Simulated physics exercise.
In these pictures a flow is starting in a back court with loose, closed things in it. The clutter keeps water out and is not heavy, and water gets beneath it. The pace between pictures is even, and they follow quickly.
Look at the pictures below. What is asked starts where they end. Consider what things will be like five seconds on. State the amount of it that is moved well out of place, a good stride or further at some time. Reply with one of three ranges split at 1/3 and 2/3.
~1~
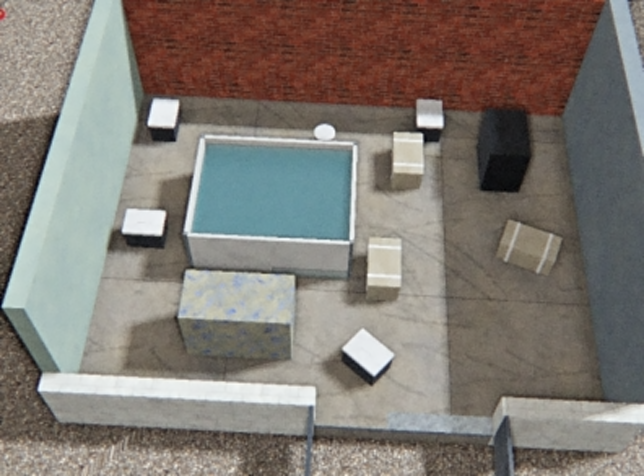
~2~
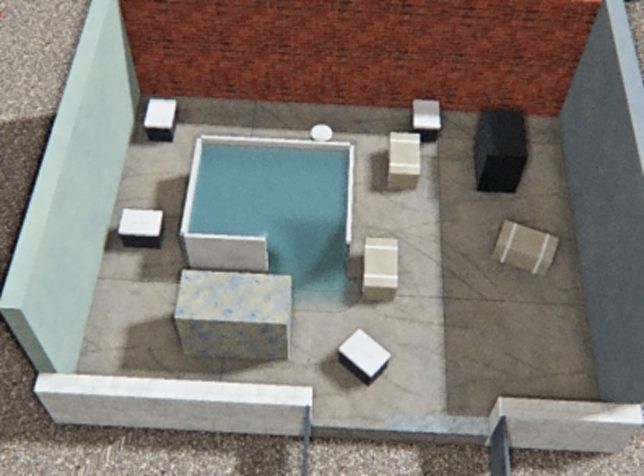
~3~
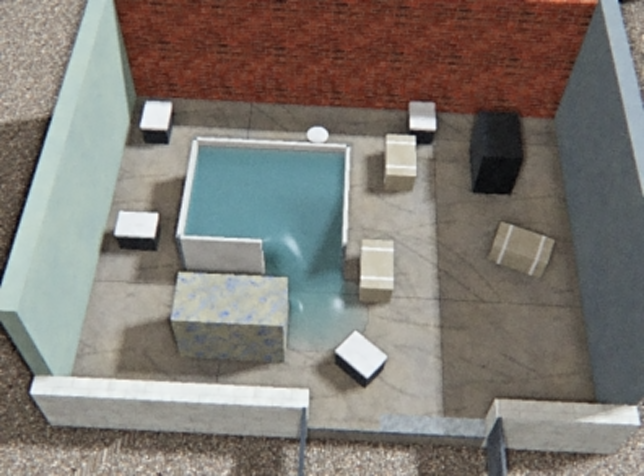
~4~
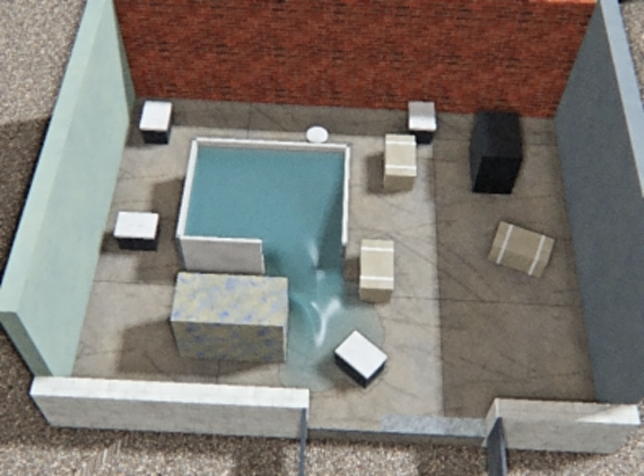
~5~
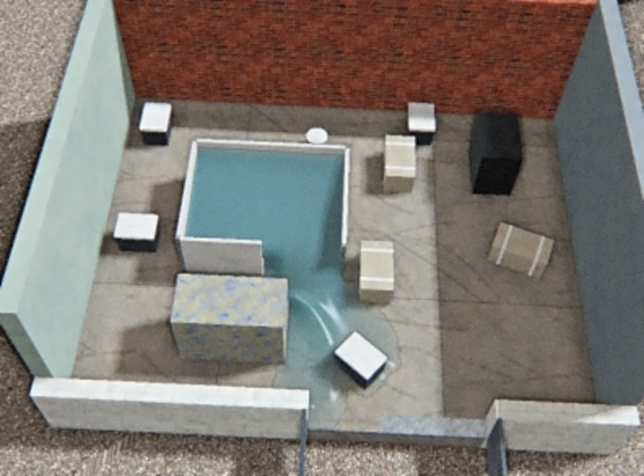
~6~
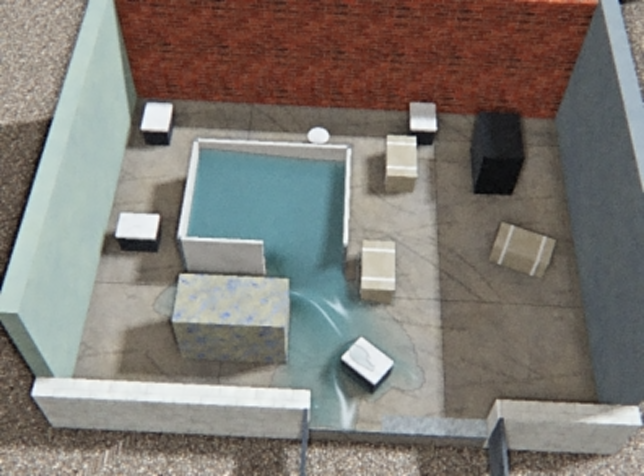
Under 1/3.
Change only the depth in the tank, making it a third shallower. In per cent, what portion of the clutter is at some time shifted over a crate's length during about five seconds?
Roughly 10 %.
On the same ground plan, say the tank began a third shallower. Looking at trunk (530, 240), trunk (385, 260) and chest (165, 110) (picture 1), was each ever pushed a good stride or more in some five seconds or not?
The first stayed below the mark, the next stayed below the mark, and the last stayed below the mark.
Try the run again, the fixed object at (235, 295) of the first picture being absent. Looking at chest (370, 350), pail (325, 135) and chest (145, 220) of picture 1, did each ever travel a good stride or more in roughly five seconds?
One by one: Got displaced, stayed put, got displaced.
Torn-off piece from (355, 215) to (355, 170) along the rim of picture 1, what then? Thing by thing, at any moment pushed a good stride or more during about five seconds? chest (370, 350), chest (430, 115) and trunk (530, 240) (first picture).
First stays short of it, second covers that distance, third covers that distance.
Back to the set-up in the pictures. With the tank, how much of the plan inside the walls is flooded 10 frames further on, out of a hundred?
My estimate is about 45 per cent.
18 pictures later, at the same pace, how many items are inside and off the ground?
Tally at that point: 0.
A moment on, 1 of 8 are well off their spots; 0 afloat.
Next, 1 of 8 are well off their spots; 0 afloat.
Later, 1 of 8 are well off their spots; 0 afloat.
In the end, 1 of 8 are well off their spots, and 1 have been at some point; 0 afloat.
